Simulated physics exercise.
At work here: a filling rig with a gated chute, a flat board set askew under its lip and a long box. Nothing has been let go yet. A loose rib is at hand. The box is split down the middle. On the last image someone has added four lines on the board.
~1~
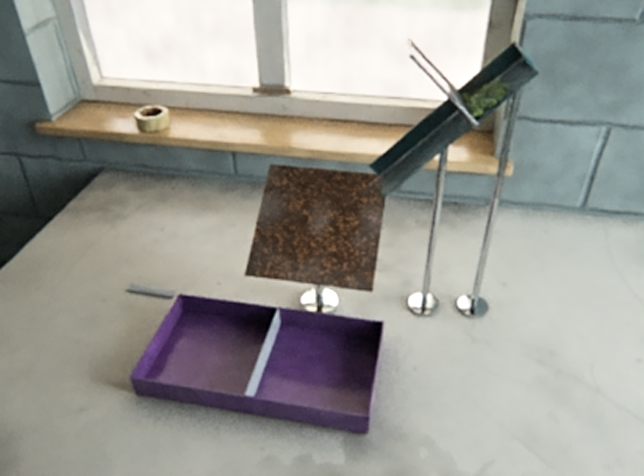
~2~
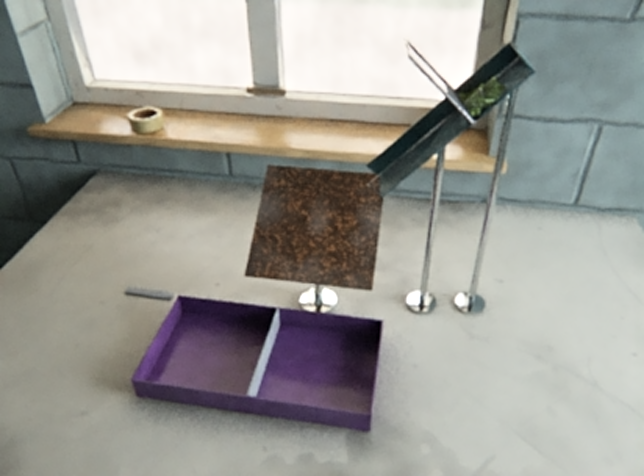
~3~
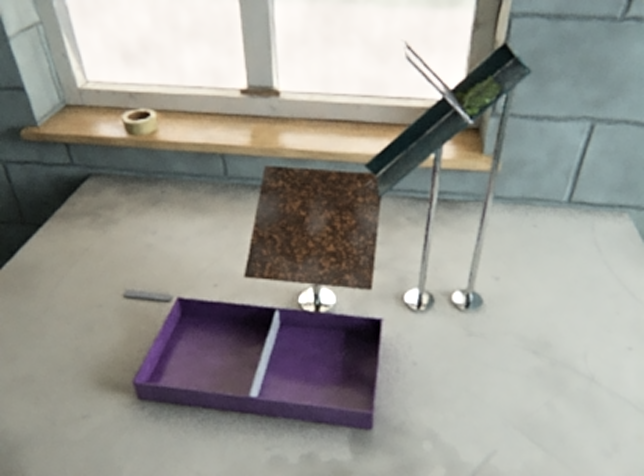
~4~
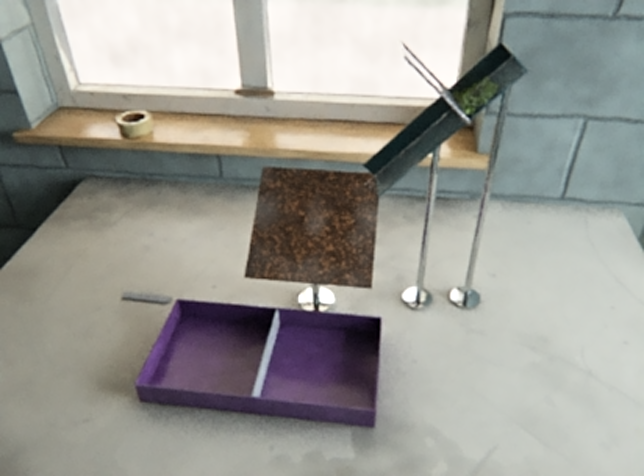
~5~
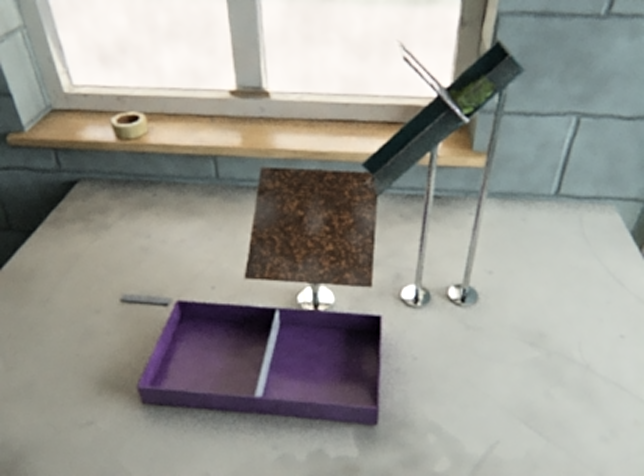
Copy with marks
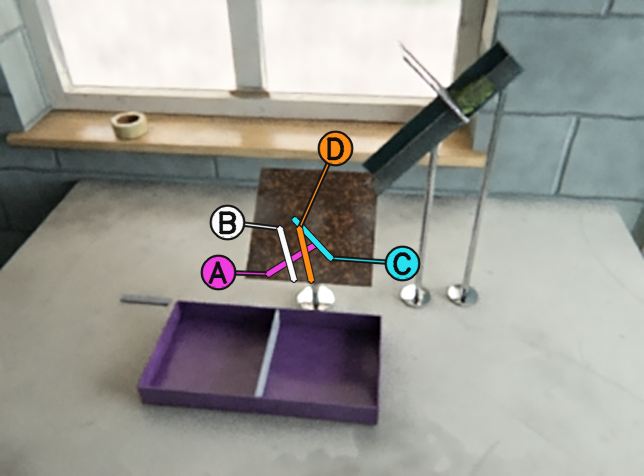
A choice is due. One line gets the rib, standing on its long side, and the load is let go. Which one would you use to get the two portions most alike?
Go for A.
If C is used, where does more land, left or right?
Right.
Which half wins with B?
More lands on the right.
On the marked copy, line A from (316, 243) to (268, 273); line B from (280, 228) to (293, 279); line C from (294, 219) to (330, 258); line D from (299, 228) to (311, 280).
With A, of what is caught, about half in the left half, about half in the right.
With B, of what is caught, a stray few in the left half, nearly all in the right.
With C, of what is caught, a small part in the left half, nearly all in the right.
With D, of what is caught, a stray few in the left half, nearly all in the right.
